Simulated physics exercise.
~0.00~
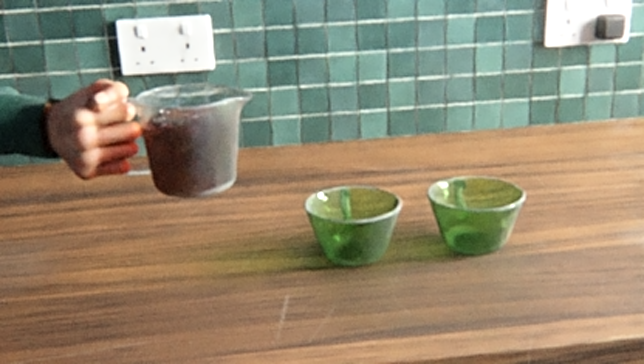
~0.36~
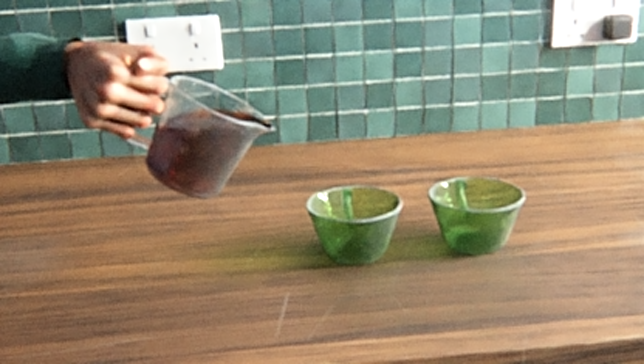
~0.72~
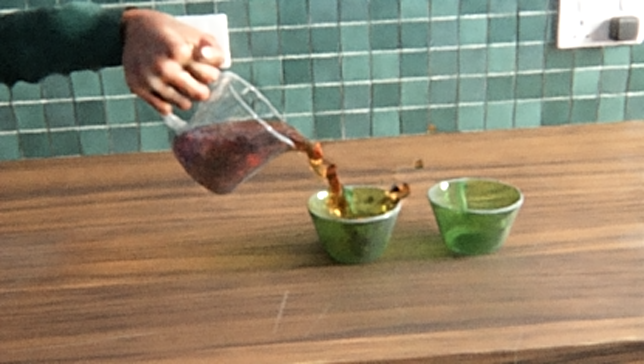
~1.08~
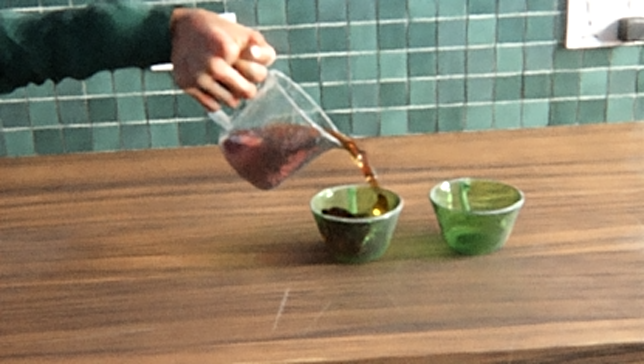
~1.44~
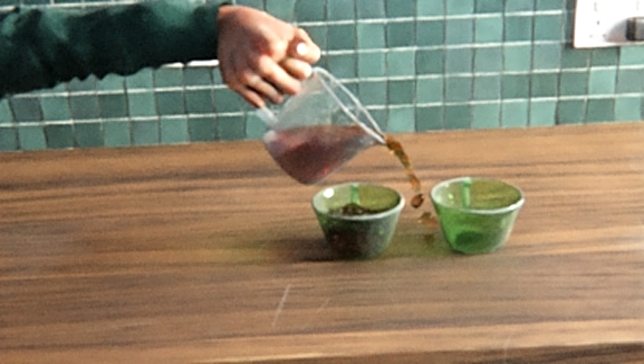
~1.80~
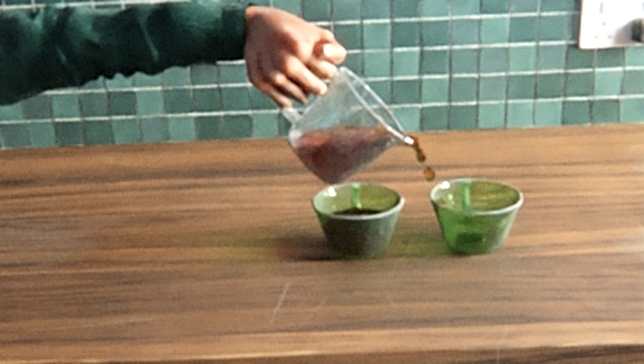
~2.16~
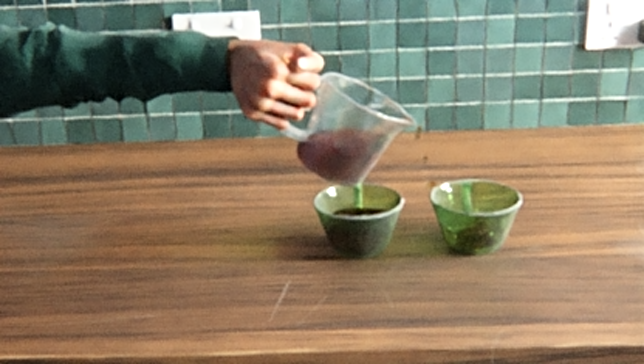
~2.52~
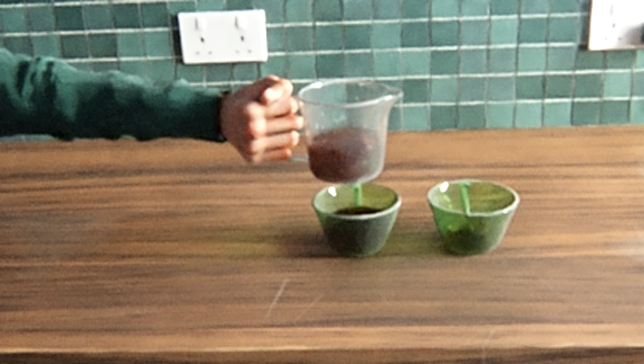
The footage shows a hand tilting a clear jug of dark tea over two green teacups on a wooden worktop, pouring into the left one and moving right, spilling some between them, before righting the jug, leaving dark tea in the left cup and little in the right.
